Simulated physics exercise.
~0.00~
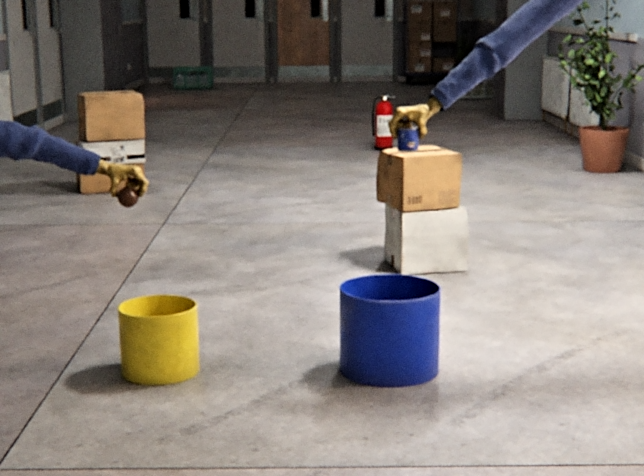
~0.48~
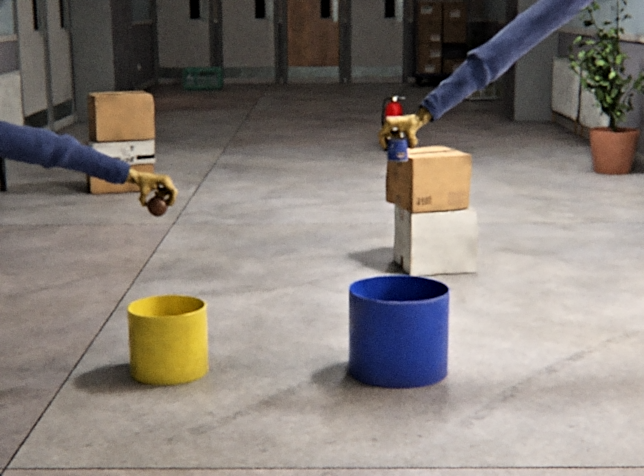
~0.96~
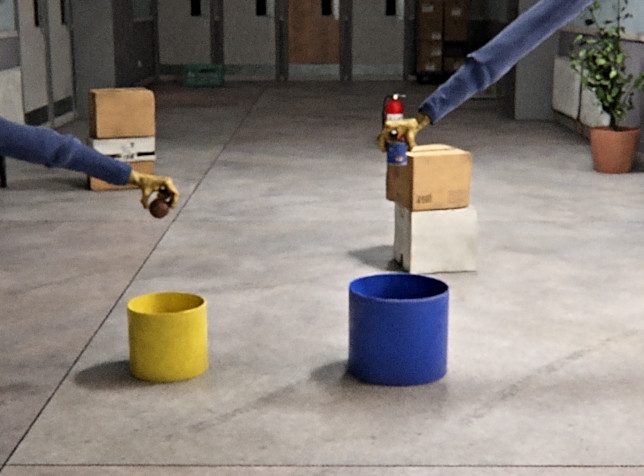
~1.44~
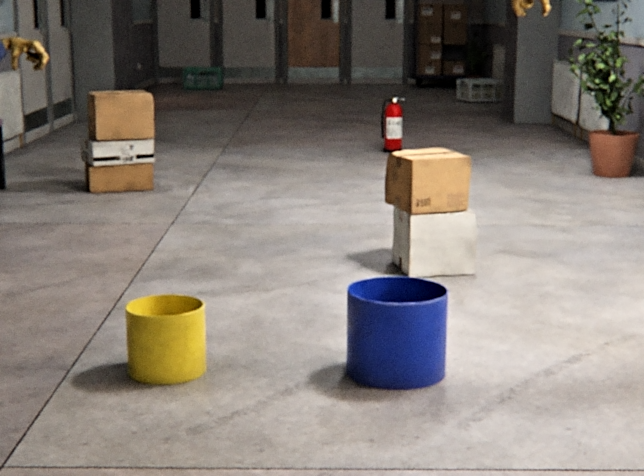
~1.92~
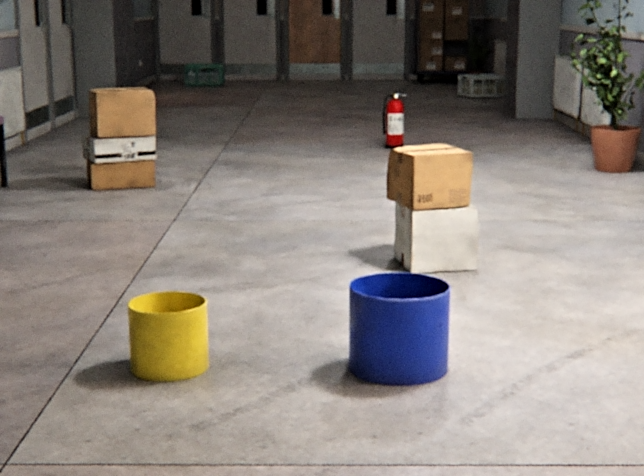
Two gloved hands release a brown onion and blue tin into separate buckets and withdraw.
